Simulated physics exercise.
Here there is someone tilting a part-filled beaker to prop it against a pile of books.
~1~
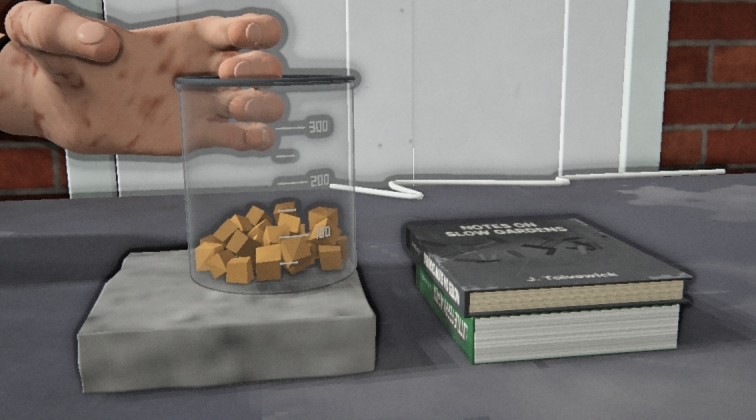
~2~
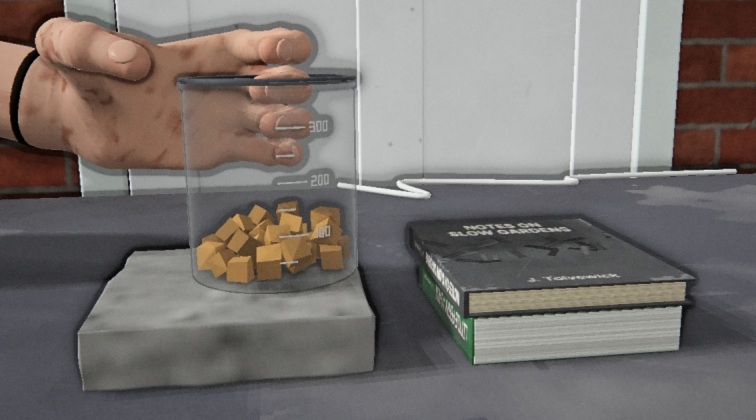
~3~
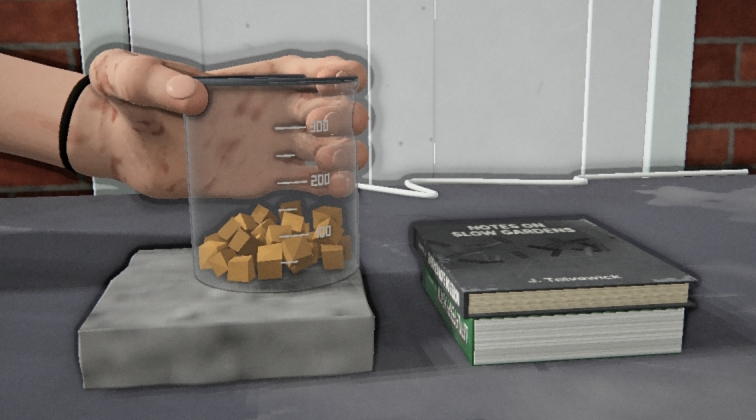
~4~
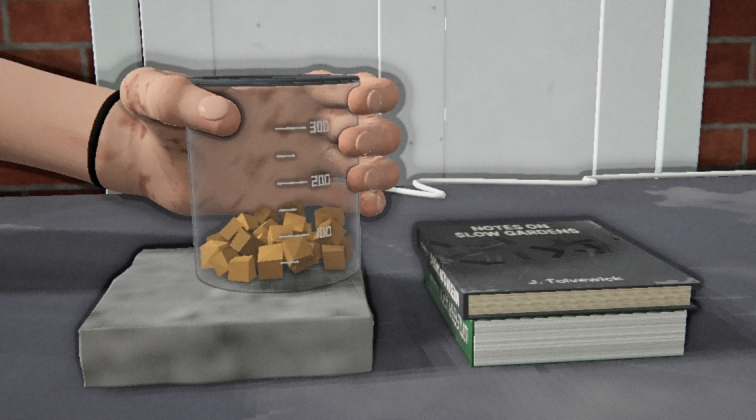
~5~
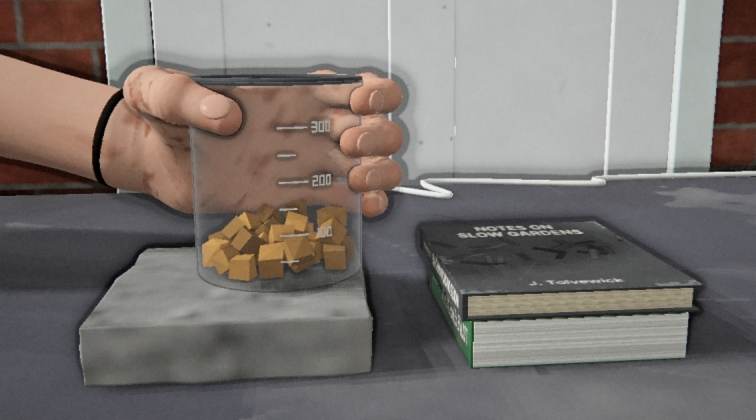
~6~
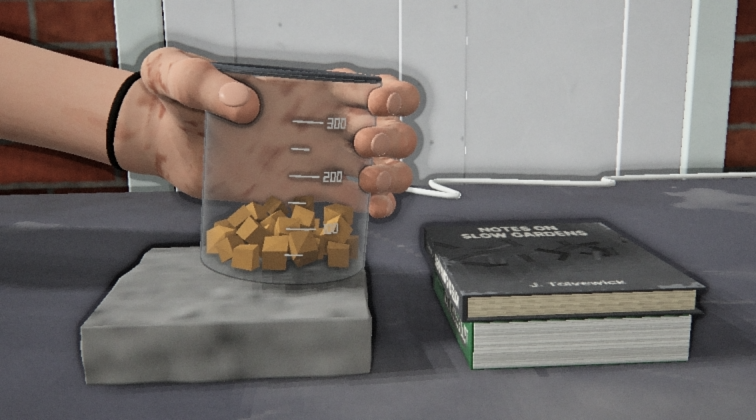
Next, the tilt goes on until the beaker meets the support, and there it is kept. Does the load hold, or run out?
When it comes to rest there, the filling is kept in.
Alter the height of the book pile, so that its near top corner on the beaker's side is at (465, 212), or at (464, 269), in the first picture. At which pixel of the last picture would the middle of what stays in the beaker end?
It would settle near (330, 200) the first time and near (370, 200) the second time.
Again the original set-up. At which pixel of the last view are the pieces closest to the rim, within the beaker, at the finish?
They come to rest at roughly (412, 221).
Then, 0.52 s past the last view, the beaker leans 45°; everything is still inside.
Then, 0.98 s past the last view, the beaker leans 78°; everything is still inside.
Then, 1.37 s past the last view, the beaker rests on the book pile at 81°; everything is still inside.
Finally, the beaker rests on the book pile at 81°; everything is still inside.
